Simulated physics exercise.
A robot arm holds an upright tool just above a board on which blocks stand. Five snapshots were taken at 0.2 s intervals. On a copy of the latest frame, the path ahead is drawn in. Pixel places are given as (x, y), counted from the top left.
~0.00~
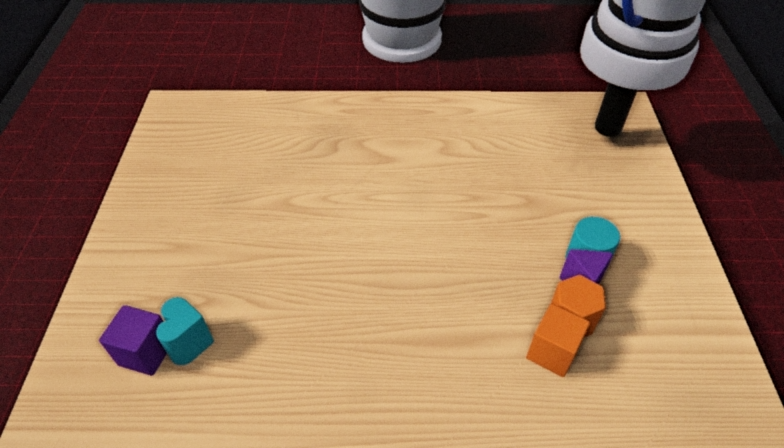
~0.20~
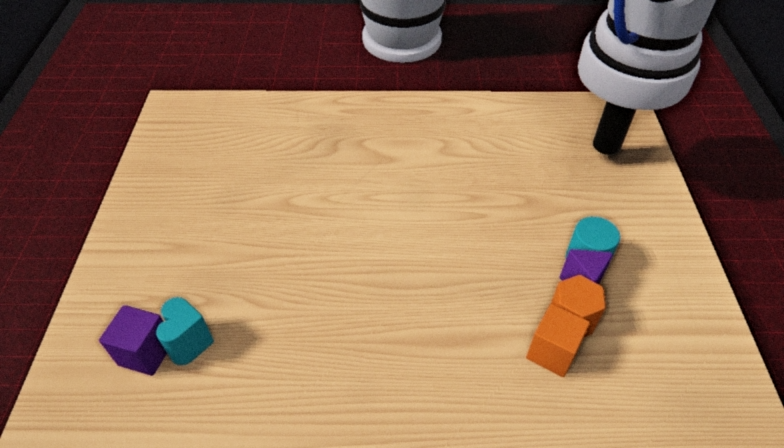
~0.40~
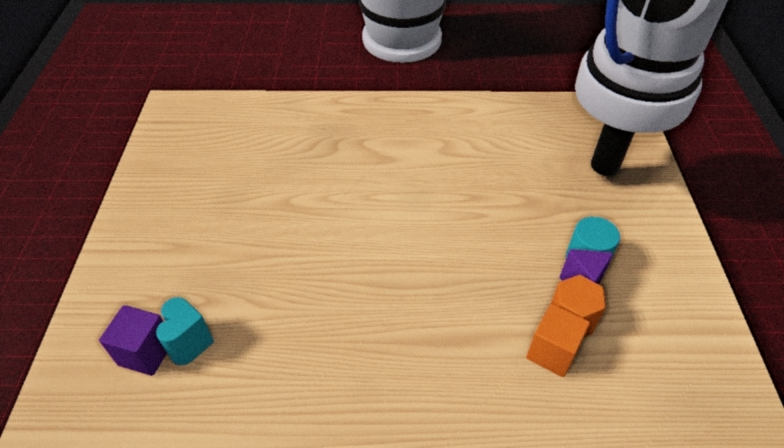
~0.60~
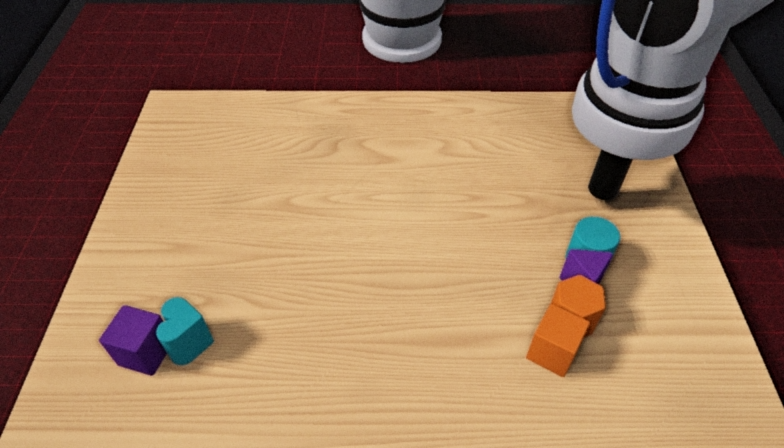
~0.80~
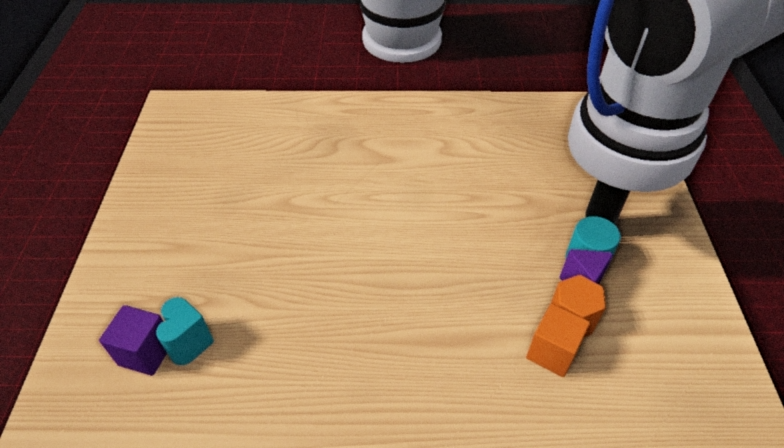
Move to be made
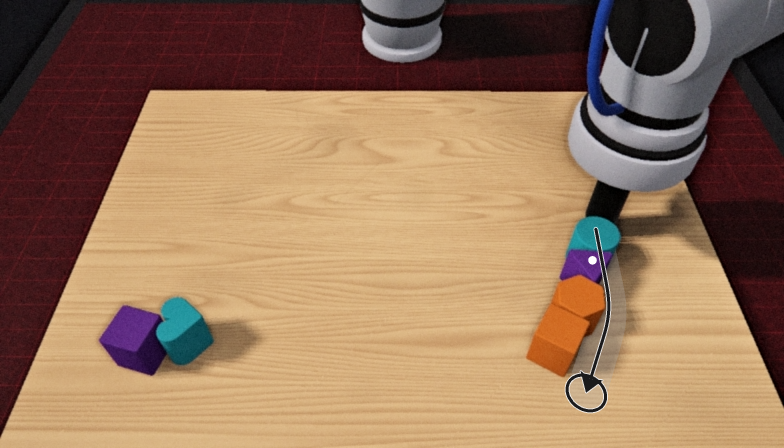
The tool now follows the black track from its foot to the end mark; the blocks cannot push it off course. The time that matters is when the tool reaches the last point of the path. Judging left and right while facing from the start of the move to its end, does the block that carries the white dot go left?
I believe so.
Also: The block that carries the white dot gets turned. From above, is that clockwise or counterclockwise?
It goes anticlockwise.
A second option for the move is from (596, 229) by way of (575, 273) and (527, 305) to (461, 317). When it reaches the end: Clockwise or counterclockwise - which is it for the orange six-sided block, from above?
Clockwise rotation.
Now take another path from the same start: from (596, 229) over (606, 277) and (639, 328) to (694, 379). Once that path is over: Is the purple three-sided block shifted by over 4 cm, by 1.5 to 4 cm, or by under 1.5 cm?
Its displacement is above 4 cm.
The line goes from (596, 229) through (609, 306) to (586, 393); the dot is on the purple three-sided block.
The first path, step by step. One third of the way, tool at (610, 270); orange square piece at (552, 343), turned 25° clockwise; orange six-sided block at (583, 319), turned 20° clockwise; purple three-sided block at (612, 301), turned 15° anticlockwise; turquoise cylinder at (589, 270).
Two thirds of the way, tool at (610, 324); orange square piece at (549, 344), turned 30° clockwise; orange six-sided block at (582, 321), turned 20° clockwise; purple three-sided block at (635, 341); turquoise cylinder at (579, 278).
At the end, tool at (591, 384); orange square piece at (507, 356), turned 70° clockwise; orange six-sided block at (554, 362), turned 65° clockwise; purple three-sided block at (638, 376), turned 75° anticlockwise; turquoise cylinder at (579, 278).
